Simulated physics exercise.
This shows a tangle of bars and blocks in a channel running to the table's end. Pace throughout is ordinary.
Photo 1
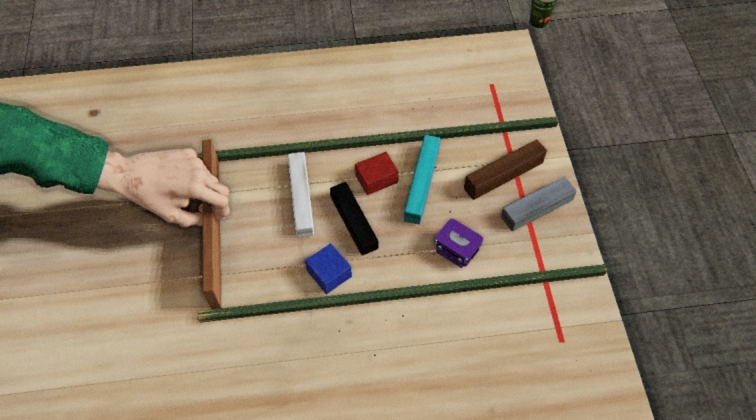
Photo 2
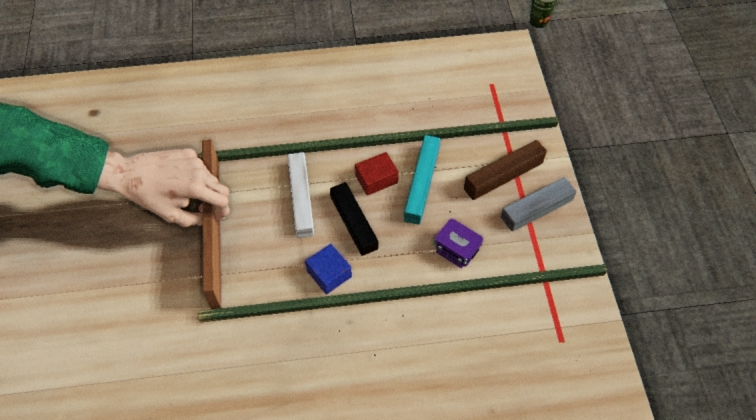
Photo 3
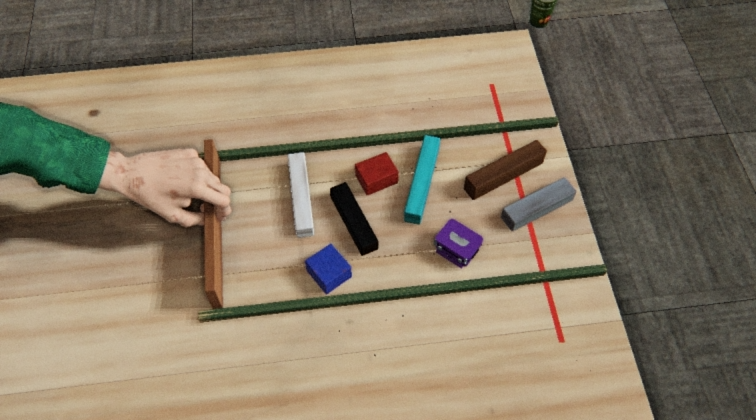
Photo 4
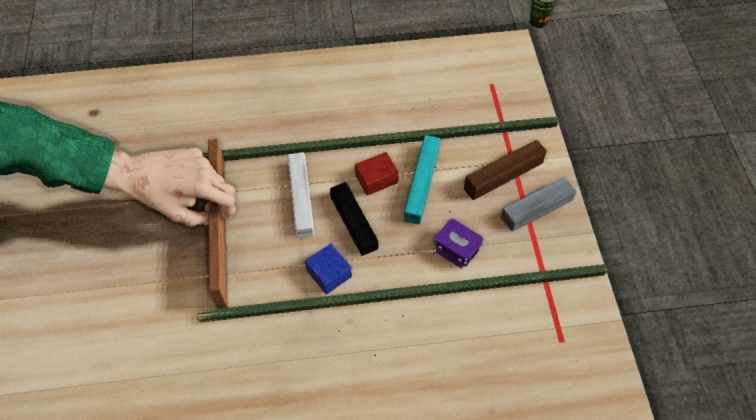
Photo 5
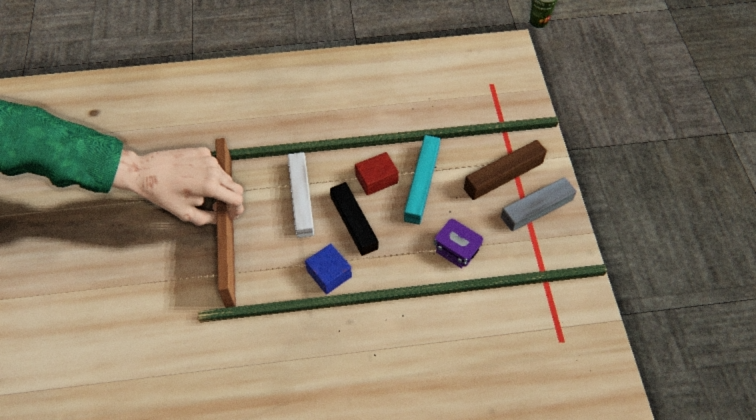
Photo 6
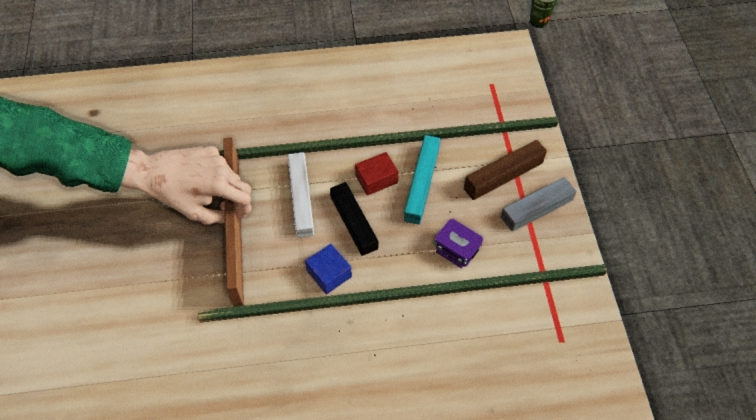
The clip opens on a hand in a green sleeve holding a brown board upright between two green rails, with scattered coloured bars and blocks to its right. The hand slides the board slightly rightward, narrowing the gap to the white stick, while the other pieces stay still.
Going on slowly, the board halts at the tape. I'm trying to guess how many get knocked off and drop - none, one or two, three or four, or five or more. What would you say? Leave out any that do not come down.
I predict the tally of drops will be under three but above nought.
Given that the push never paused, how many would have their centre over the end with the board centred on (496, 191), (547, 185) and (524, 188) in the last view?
In order of the places given, that's 0, 4 and 2.
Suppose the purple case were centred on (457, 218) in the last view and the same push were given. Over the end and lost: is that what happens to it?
Then it holds on.
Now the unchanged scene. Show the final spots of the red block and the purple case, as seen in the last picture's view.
Final centres, in order: Near (541, 145), near (586, 247).
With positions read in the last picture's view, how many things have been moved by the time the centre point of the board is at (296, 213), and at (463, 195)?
The count reaches 1 first and 8 second.
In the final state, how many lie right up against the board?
So the total is 2.
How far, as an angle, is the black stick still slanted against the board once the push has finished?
It comes to around 10 degrees.
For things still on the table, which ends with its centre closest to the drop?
Going by centres, it is the turquoise stick.
A little later, none off yet; grey stick at rest near (539, 204); brown stick at rest near (505, 170); purple case at rest near (458, 244).
When it is over, the number that fall off is one or two; down, brown stick and grey stick.
